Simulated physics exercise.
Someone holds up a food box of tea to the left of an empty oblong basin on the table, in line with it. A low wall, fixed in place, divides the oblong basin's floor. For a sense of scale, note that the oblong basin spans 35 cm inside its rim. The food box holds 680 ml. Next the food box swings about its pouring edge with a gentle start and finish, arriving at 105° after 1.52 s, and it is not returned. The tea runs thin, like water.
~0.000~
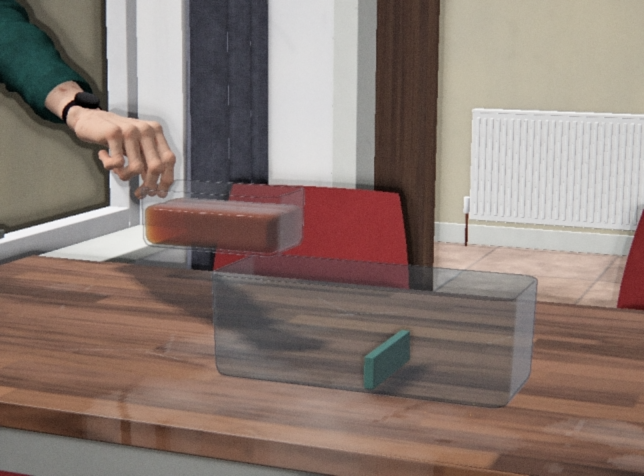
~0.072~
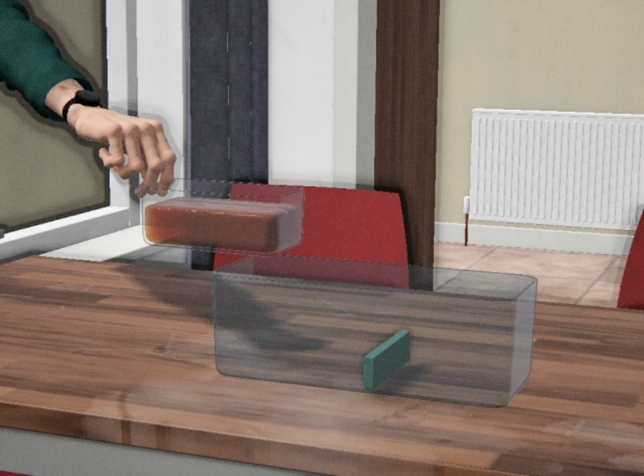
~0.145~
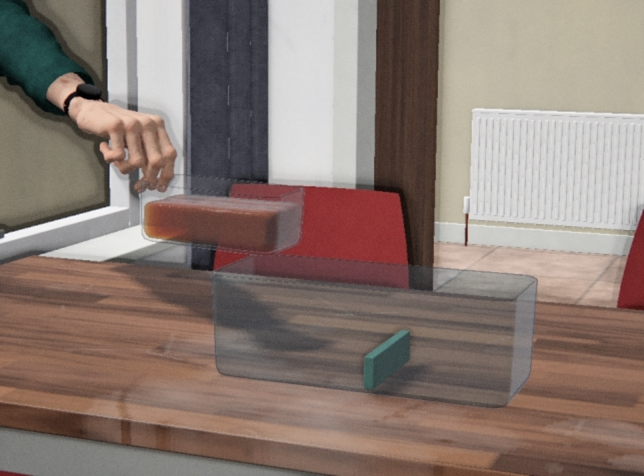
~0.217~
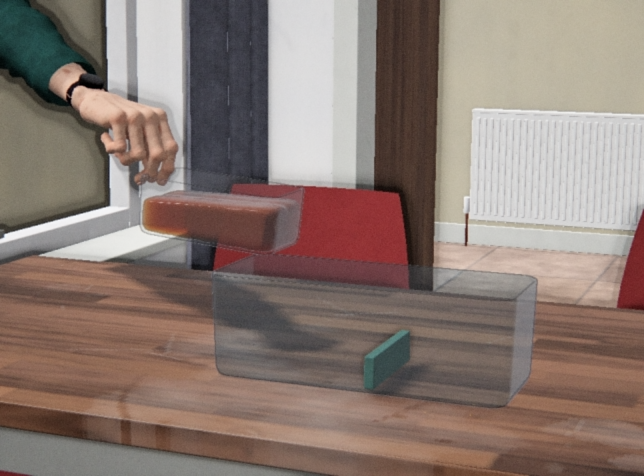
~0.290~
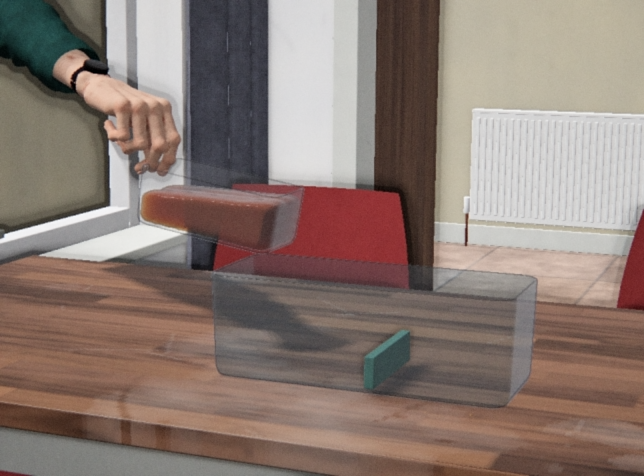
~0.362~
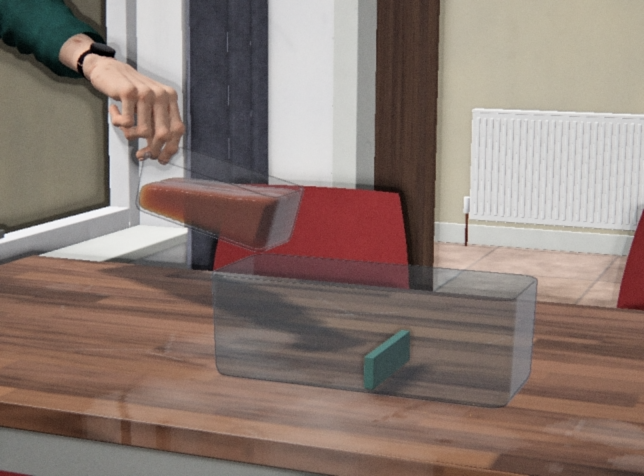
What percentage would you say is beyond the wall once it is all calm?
I would put it at about 21 per cent.
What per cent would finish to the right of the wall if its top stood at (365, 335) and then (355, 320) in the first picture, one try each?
First try about 55 %, second try about 60 %.
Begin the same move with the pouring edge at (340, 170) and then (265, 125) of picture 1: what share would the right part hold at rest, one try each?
Result: 85 per cent, then 15 per cent.
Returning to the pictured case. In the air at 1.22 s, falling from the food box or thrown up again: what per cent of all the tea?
Near 8 in a hundred.
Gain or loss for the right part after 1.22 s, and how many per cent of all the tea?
A gain, roughly 3.
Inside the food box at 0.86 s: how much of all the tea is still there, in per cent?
Around 38 in a hundred.
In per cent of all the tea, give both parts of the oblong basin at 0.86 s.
Left side near 26, right side near 0.
By 0.86 s the tilt is 63° and 39 per cent is still to pour, 25 is left of the wall and 0 right of it.
By 1.22 s the tilt is 95° and 8 per cent is still to pour, 64 is left of the wall and 18 right of it.
By 1.61 s the tilt is 105° and 0 per cent is still to pour, 77 is left of the wall and 20 right of it.
By 2.02 s the tilt is 105° and 0 per cent is still to pour, 77 is left of the wall and 21 right of it.
At rest 77 per cent lies left of the wall, 21 right of it and 2 outside.
